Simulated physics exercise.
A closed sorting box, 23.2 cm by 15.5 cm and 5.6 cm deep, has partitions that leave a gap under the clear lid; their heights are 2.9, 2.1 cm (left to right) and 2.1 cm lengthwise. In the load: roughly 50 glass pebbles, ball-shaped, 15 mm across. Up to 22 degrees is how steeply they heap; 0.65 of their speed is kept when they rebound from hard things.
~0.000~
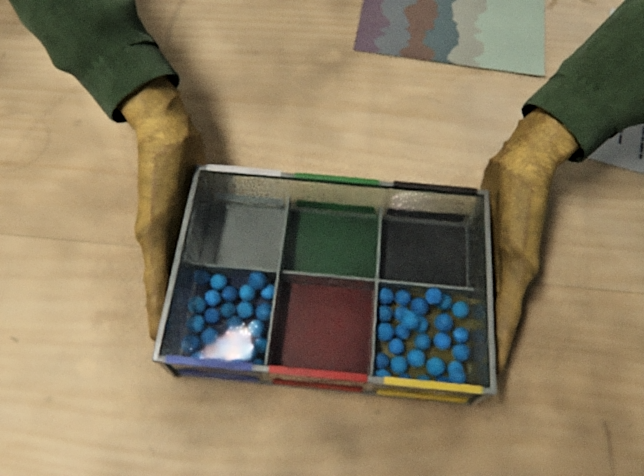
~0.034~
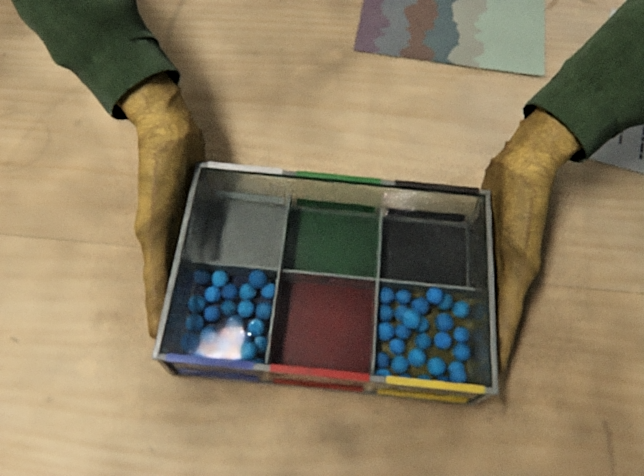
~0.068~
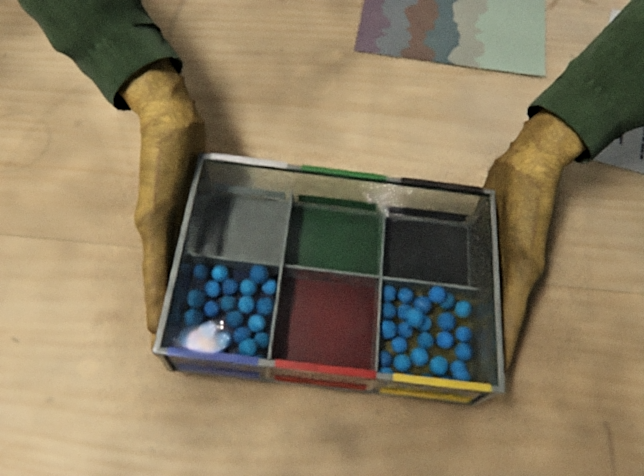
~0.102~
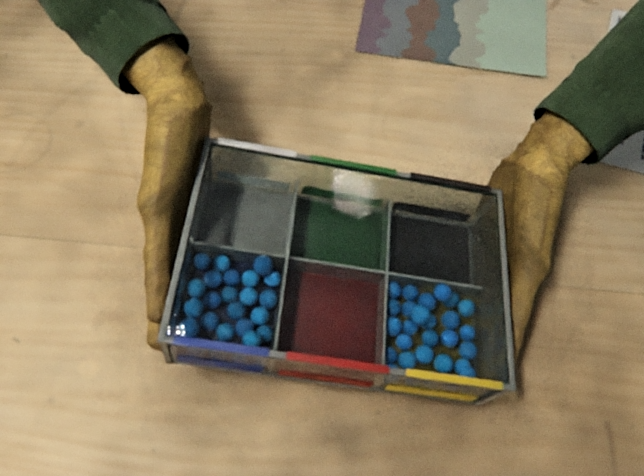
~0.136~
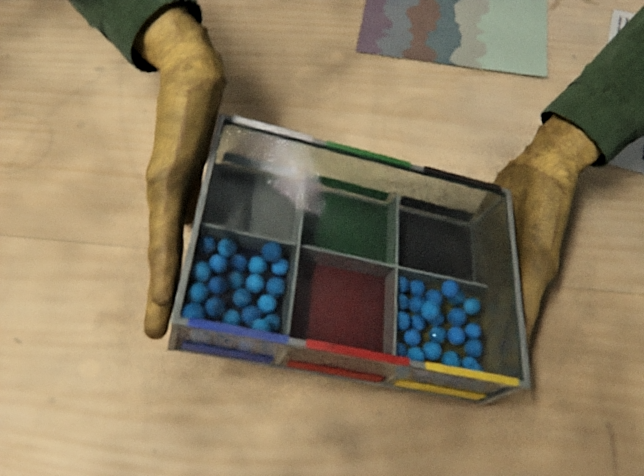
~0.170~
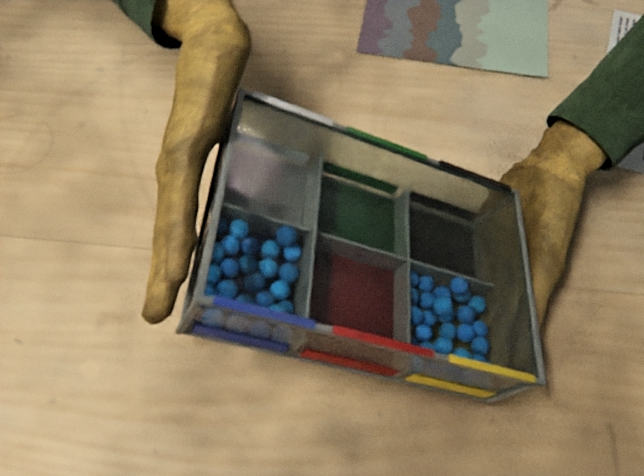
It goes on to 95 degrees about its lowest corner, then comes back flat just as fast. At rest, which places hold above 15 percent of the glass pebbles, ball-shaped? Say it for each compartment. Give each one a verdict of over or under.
Red - under; blue - under; green - under; yellow - over; white - under; black - over.
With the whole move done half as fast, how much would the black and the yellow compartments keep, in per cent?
Per cent held - black: 55, yellow: 40.
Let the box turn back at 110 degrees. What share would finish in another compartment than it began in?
I'd say close to 70 percent.
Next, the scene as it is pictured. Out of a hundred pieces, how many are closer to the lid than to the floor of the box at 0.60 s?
90 per cent, give or take.
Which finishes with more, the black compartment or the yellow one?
Black compartment.
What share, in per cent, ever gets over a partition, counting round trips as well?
Estimate: Near 65 %.
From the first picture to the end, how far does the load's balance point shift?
About 8.0 cm.
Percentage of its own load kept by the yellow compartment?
60 %.
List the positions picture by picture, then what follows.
In the first picture, box tilt 0 degrees, front corners at (159, 356) and (490, 389); blue 45 %, yellow 55 %.
In the second picture, box tilt 1 degrees, front corners at (159, 354) and (492, 388).
In the third picture, box tilt 4 degrees, front corners at (161, 348) and (498, 387), lowest corner right back.
In the fourth picture, box tilt 9 degrees, front corners at (165, 337) and (508, 385), lowest corner right back.
In the fifth picture, box tilt 16 degrees, front corners at (179, 319) and (523, 382), lowest corner right back.
In the sixth picture, box tilt 24 degrees, front corners at (202, 296) and (538, 379), lowest corner right back; blue 45 %, yellow 55 %. Its pace works out near 215 degrees a second.
After 0.60 s, tilt 93 degrees; red 15 %, blue 20 %, green 5 %, yellow 50 %, white 5 %, black 5 %.
After 0.88 s, tilt 38 degrees; green 5 %, yellow 40 %, black 50 %.
Then, at 1.27 s, tilt 0 degrees; yellow 40 %, black 55 %.
By 2.1 s all is still; red 0 %, blue 0 %, green 0 %, yellow 40 %, white 0 %, black 55 %.
